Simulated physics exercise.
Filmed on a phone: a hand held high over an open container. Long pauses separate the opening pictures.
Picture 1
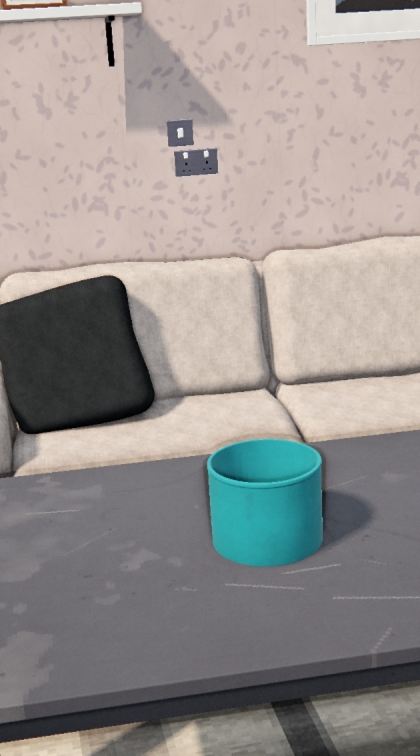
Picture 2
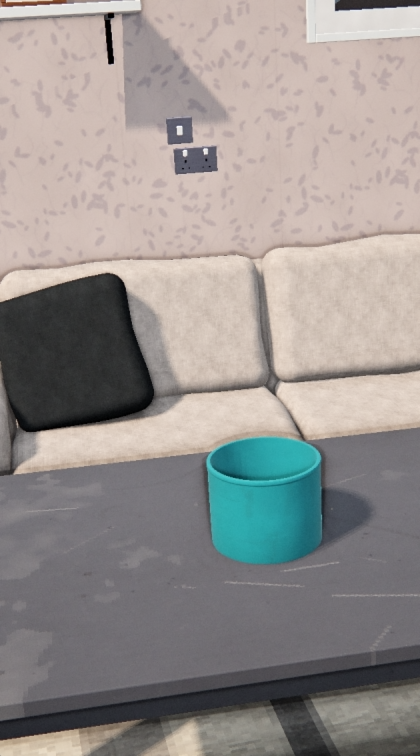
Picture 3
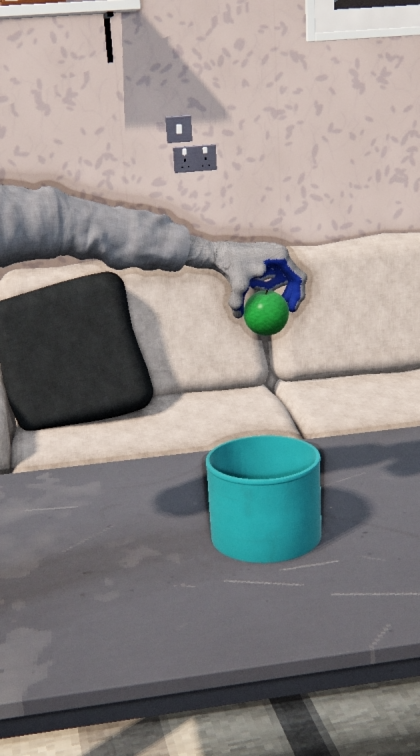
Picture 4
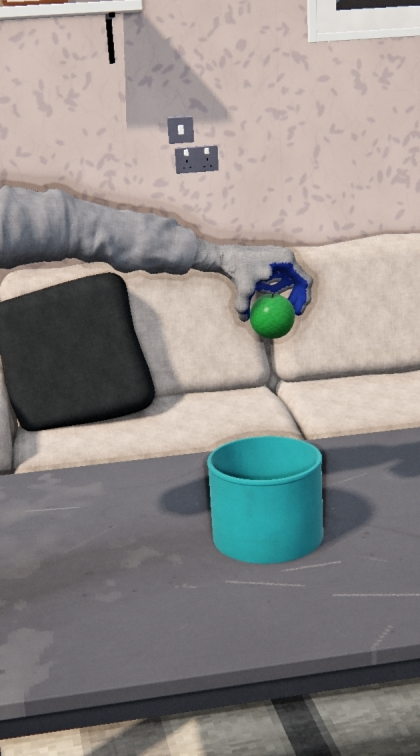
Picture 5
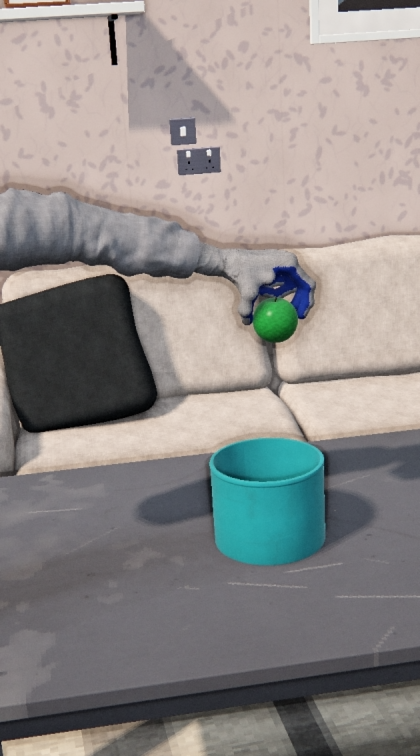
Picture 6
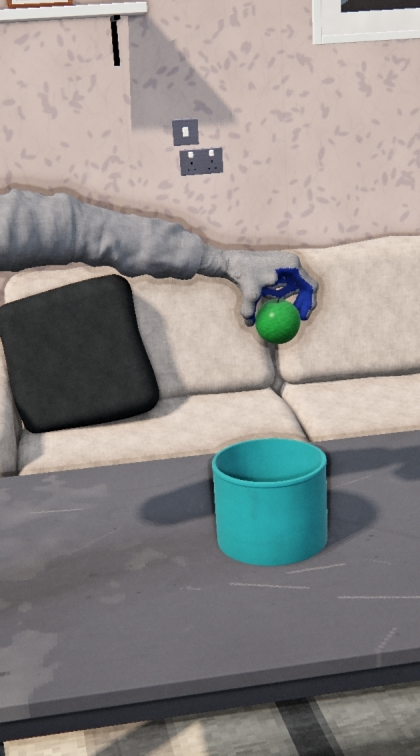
A hand in a grey sleeve and blue glove appeared from the left holding a green apple above a teal bin on the grey table, then stayed nearly still, edging very slightly right.
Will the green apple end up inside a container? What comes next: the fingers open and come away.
It makes it in.
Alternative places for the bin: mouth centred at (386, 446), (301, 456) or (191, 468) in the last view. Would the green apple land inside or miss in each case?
Put simply, it fails to go in, it drops in and it fails to go in.
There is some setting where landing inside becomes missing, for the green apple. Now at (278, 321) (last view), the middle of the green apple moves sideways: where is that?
I'd say it's on the brink close to (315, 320).
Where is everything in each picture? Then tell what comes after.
The first frame shows bin (266, 500).
The second frame shows bin (265, 498).
The third frame shows still on the way; green apple (266, 313); bin (265, 497).
The fourth frame shows still on the way; green apple (273, 316); bin (266, 498).
The fifth frame shows still on the way; green apple (276, 320); bin (268, 499).
The sixth frame shows in place, still held; green apple (278, 321); bin (271, 500).
Then, 0.14 s on from there, green apple displaced about its own width near (279, 353).
Then, 0.22 s on from there, green apple on its way down near (282, 421).
Then, 0.28 s on from there, green apple on its way down near (285, 493).
In the end, the green apple is caught, near (285, 514).
